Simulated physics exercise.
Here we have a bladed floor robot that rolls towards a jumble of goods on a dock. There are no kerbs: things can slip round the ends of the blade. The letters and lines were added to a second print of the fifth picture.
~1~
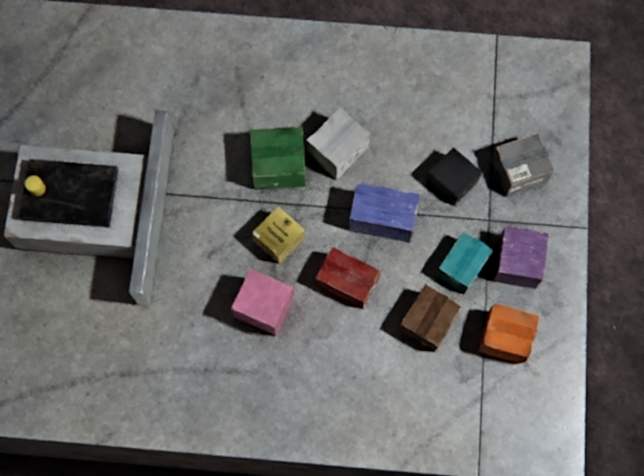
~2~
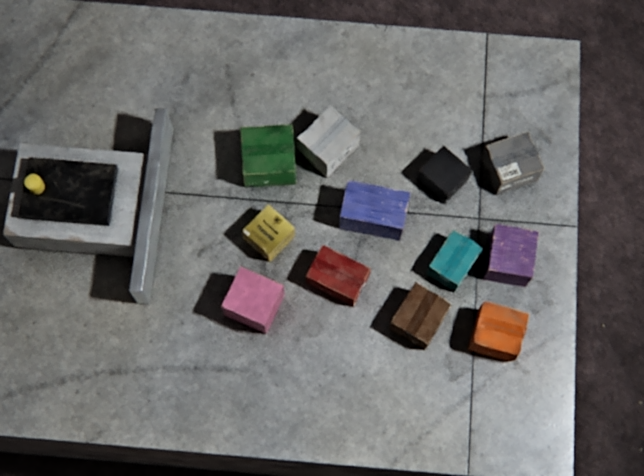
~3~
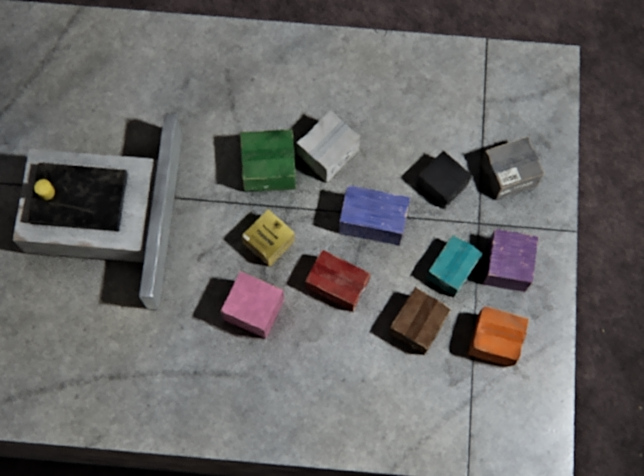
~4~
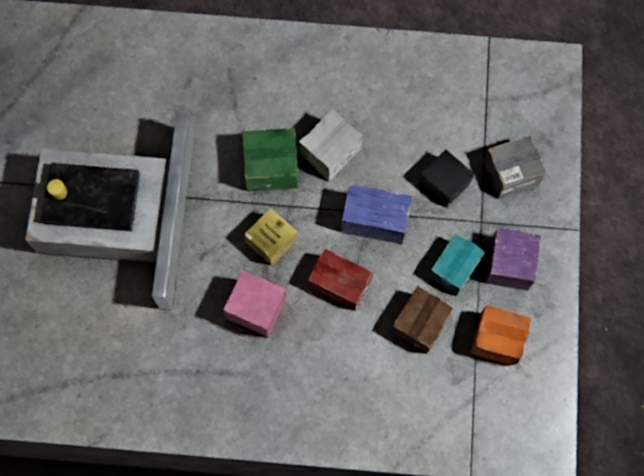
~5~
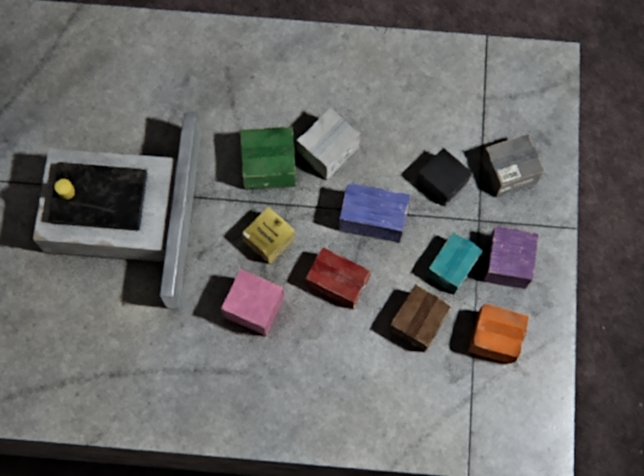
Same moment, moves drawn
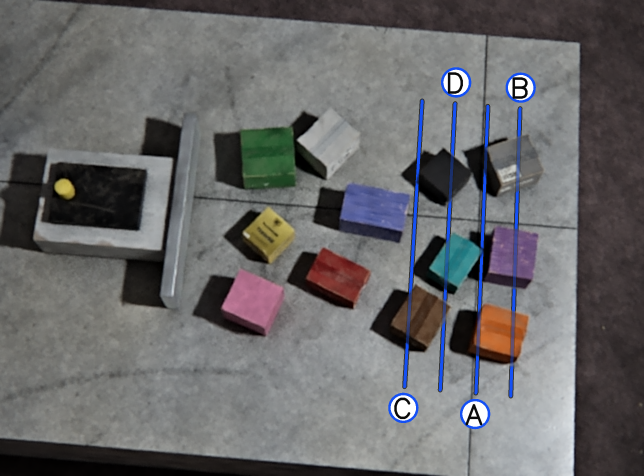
To begin with, a bladed robot sits at the left of a grey surface, facing a jumble of colourful boxes, with green, yellow and pink ones nearest. The view shifts slightly, then the robot rolls a short way right, narrowing the gap, while the boxes keep their arrangement, untouched by its blade.
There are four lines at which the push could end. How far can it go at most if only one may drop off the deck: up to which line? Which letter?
As far as mark D.
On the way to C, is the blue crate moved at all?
Yes.
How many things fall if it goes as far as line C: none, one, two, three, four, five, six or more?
In all, none.
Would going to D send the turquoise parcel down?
No.
On the marked copy, A at (482, 244); B at (516, 246); C at (414, 238); D at (448, 241).
Taking D. A third of the way, robot (203, 204); white parcel (367, 139); pink crate (298, 309).
Two thirds of the way, robot (299, 212); purple crate (528, 263); turquoise parcel (478, 274).
When it is over, robot (375, 218); orange parcel (561, 349); purple crate (557, 275); none fallen.
As for the rest, A drops two; B drops four; C is within the limit but short.
